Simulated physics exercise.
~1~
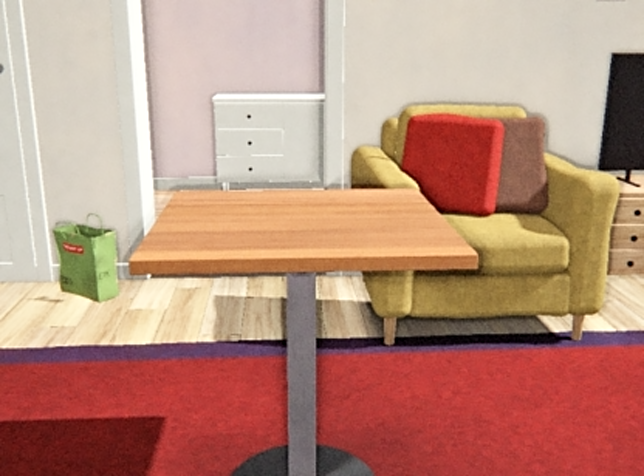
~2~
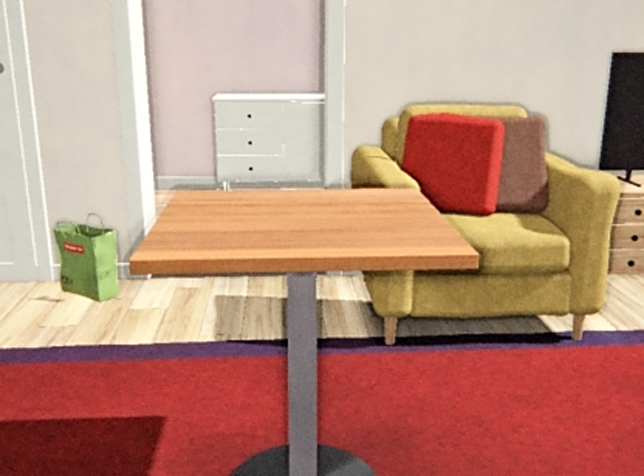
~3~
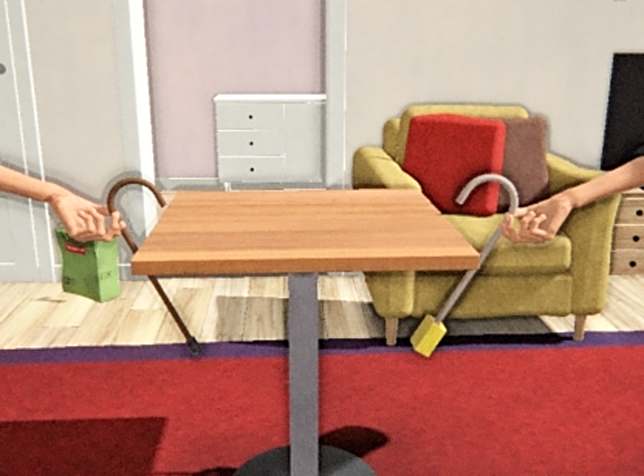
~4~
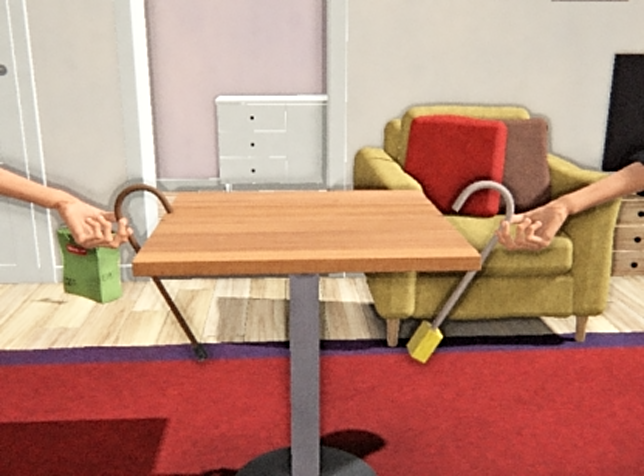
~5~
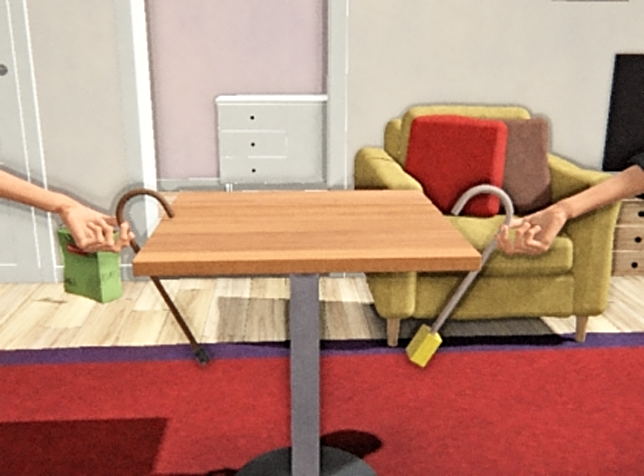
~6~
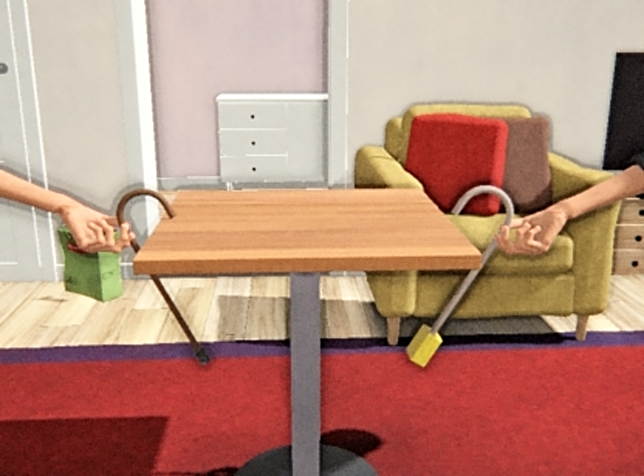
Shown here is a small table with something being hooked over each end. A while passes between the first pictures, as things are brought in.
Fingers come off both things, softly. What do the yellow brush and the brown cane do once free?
In the end the yellow brush leaves the table, the brown cane stays on.
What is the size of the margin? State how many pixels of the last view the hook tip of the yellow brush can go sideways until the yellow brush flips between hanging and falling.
Going left, a shift of 8 pixels.
Then, 0.30 s past the last view, yellow brush in the air near (441, 396); brown cane at rest near (178, 275).
Then, 0.46 s past the last view, yellow brush in the air near (484, 419); brown cane at rest near (178, 275).
Then, 0.58 s past the last view, yellow brush come down near (518, 465); brown cane at rest near (178, 275).
Finally, the yellow brush drops past the edge, near (518, 465); the brown cane remains in place, near (179, 275).
